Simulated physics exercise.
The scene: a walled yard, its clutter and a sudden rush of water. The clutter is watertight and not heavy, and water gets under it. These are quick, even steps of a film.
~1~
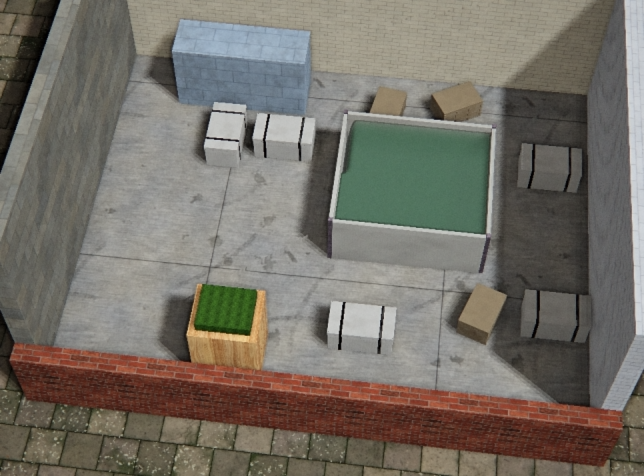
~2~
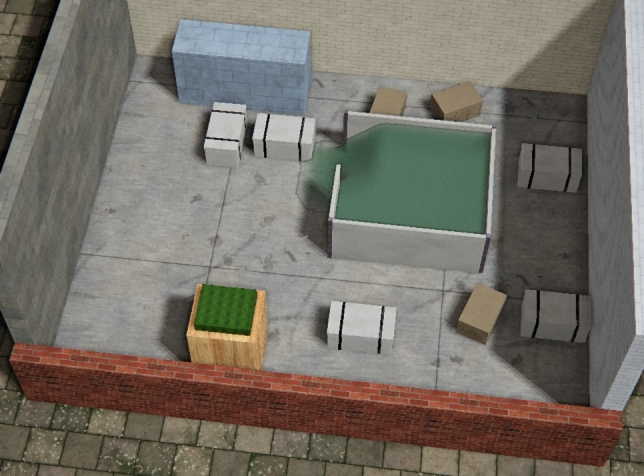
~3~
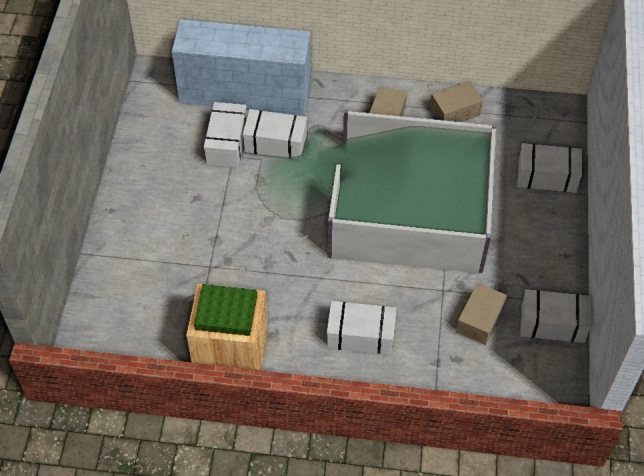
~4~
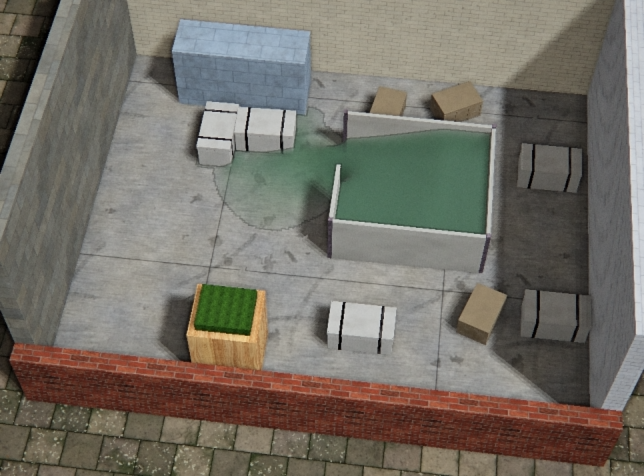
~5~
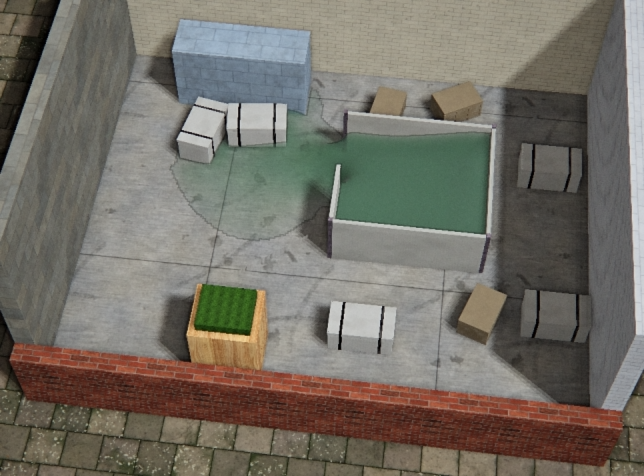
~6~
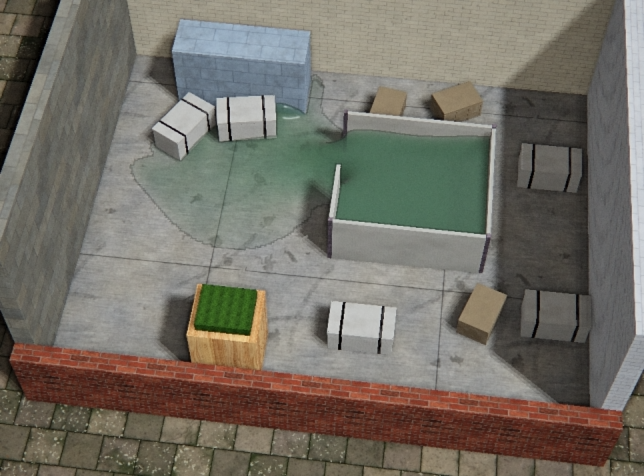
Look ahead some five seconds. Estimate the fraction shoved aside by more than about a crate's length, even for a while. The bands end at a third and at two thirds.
Share: From one to two thirds.
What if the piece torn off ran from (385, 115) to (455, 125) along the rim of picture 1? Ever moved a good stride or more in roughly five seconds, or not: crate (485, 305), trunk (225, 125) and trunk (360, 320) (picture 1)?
As listed: That far or more, never so far, no.
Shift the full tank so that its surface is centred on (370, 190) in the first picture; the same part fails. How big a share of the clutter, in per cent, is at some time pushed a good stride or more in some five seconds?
Roughly 40 per cent.
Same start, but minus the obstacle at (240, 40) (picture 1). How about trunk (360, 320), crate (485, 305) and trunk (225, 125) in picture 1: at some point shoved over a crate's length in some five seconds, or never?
In turn: Under that, never so far, pushed that far.
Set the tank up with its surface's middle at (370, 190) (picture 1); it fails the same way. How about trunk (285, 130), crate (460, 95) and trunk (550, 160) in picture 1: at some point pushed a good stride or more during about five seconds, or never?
In that order: Less than that, swept aside, under that.
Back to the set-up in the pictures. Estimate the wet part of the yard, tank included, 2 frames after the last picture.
Near 30 in a hundred.
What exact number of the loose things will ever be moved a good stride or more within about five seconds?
That makes 4.
A moment on, 2 of 8 are well off their spots; 1 afloat.
Next, 2 of 8 are well off their spots; 2 afloat.
Later, 2 of 8 are well off their spots; 2 afloat.
In the end, 4 of 8 are well off their spots, and 4 have been at some point; 3 afloat.
